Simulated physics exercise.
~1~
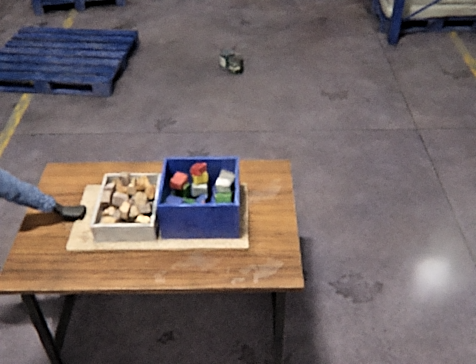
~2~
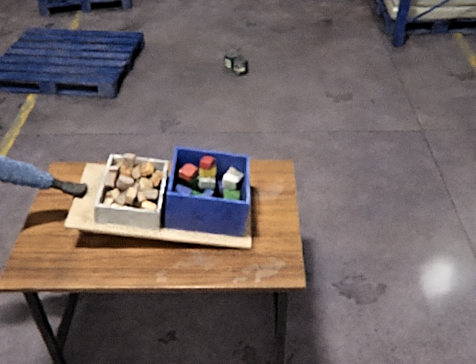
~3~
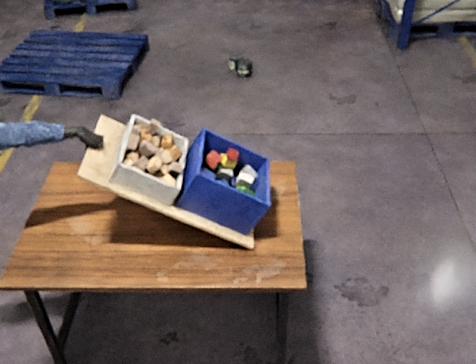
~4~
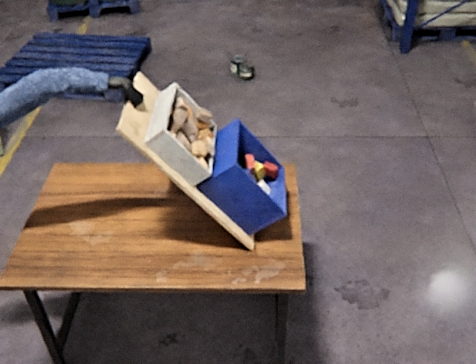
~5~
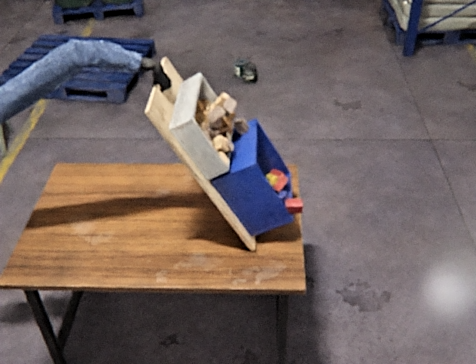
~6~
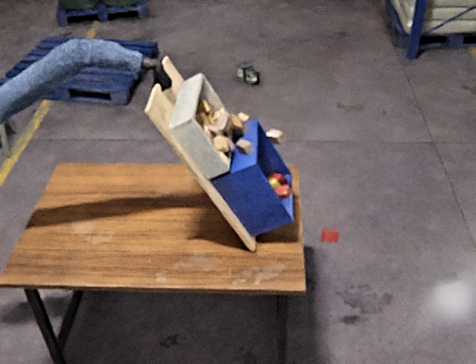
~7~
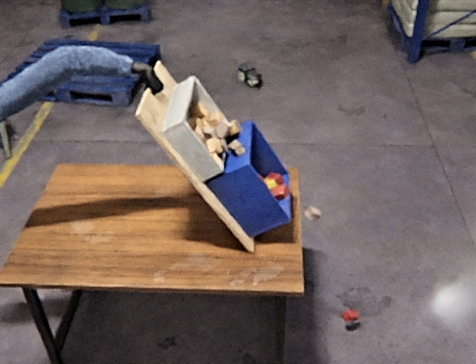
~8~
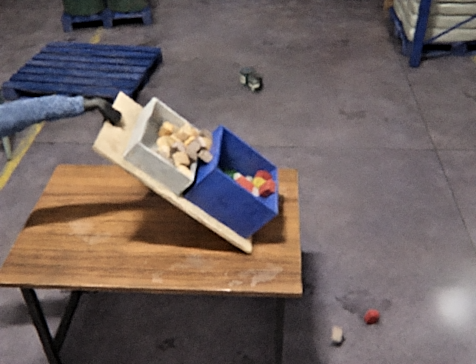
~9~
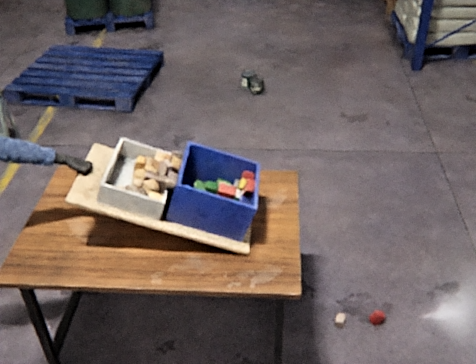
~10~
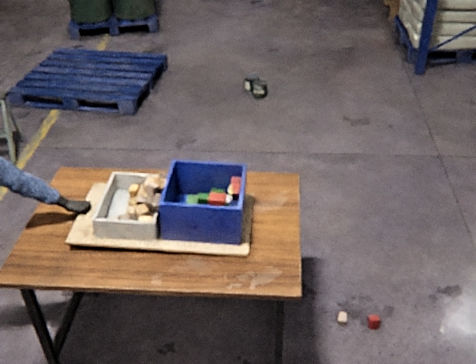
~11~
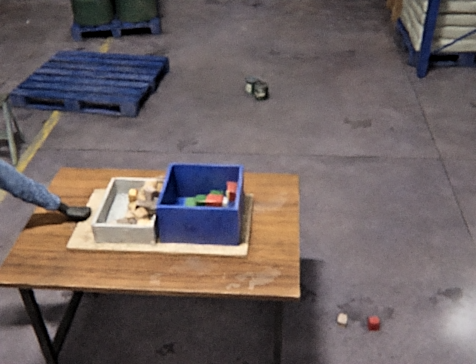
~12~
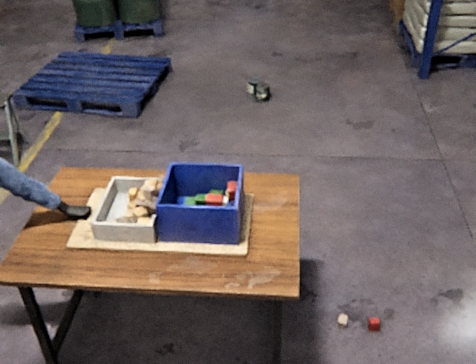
Warehouse table, a gloved hand tilting a board holding white and blue boxes, then lowering it flat, two blocks left on the floor.
